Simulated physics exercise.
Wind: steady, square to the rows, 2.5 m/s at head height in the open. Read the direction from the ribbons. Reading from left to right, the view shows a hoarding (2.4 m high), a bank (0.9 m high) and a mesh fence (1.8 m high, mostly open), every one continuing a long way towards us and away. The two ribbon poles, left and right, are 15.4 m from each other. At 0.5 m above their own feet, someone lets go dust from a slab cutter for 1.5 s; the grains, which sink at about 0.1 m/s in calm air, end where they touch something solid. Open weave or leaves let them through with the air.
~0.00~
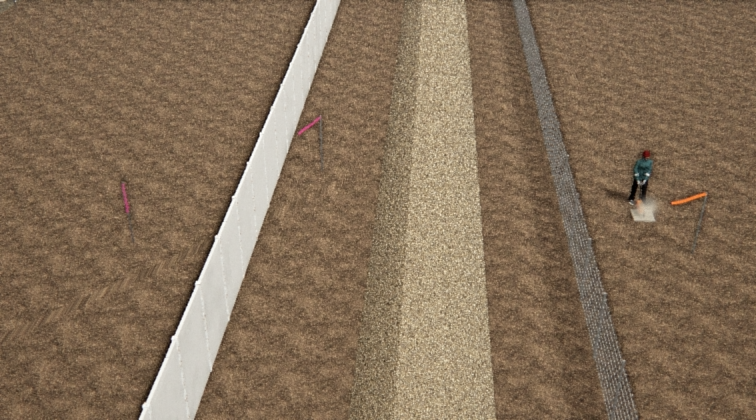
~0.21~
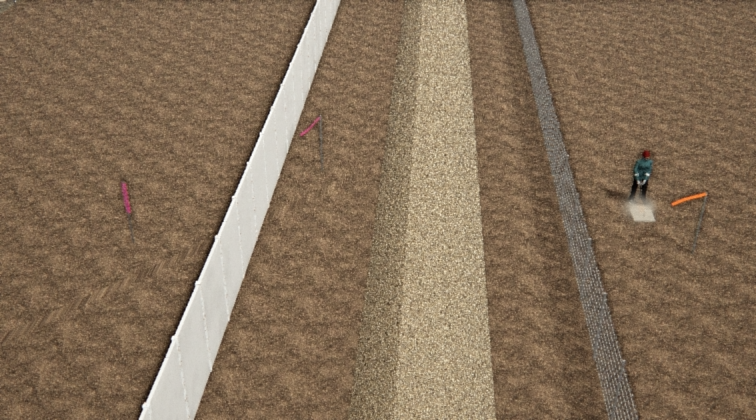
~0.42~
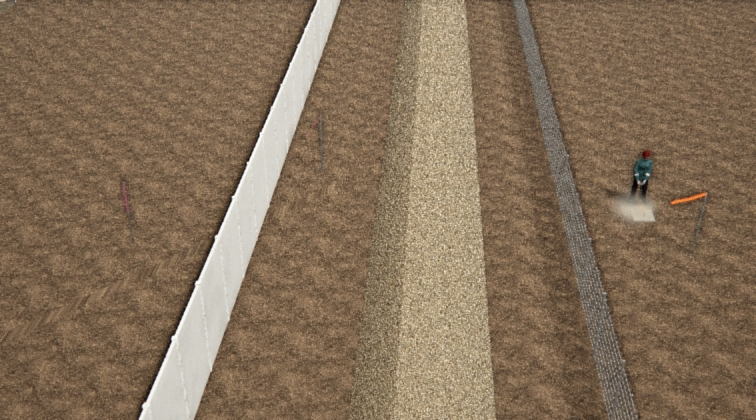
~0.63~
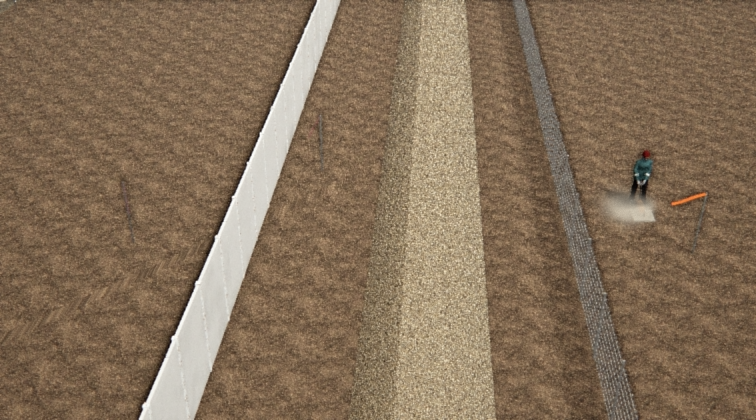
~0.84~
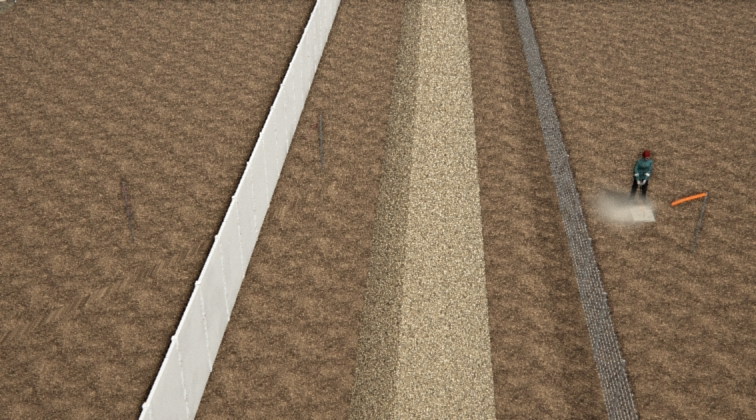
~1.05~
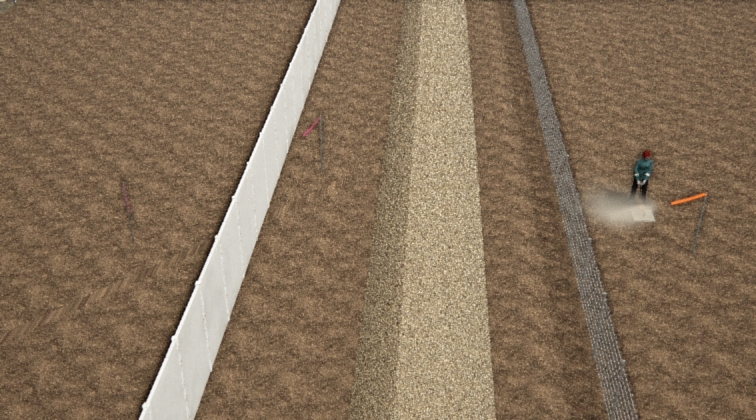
A person in a teal top and dark trousers stands at the right of a brown field seen from high above, beside a pale slab. A white hoarding, a pale gravel strip and a grey mesh fence run away from view, with pink ribbons left and an orange one right. Pale dust spreads leftward from the slab while the pink ribbons fade, then faintly reappear, and the camera stays still.
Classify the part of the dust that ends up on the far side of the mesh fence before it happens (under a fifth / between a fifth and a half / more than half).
The share is above half.
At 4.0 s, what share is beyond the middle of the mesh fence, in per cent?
Share: Around 70 percent.
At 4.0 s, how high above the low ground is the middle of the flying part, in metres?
Roughly 0.8 m up.
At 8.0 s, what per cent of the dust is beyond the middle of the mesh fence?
Some 75 per cent.
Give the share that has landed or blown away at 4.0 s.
My guess would be close to 35 percent.
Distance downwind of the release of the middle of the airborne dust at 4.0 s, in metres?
About 3.5 m.
After 2.5 s, 87 % is in the air or yet to come; 28 % is beyond the mesh fence; the middle of what still flies is 0.4 m above the low ground, near (577, 207).
After 4.0 s, 67 % is in the air or yet to come; 70 % is beyond the mesh fence; the middle of what still flies is 0.7 m above the low ground, near (516, 195).
After 8.0 s, 50 % is in the air or yet to come; 74 % is beyond the mesh fence; the middle of what still flies is 2.6 m above the low ground, near (303, 130).
After 20.0 s, 28 % is in the air or yet to come; 74 % is beyond the mesh fence.
After 45.0 s, 3 % is in the air or yet to come; 74 % is beyond the mesh fence.
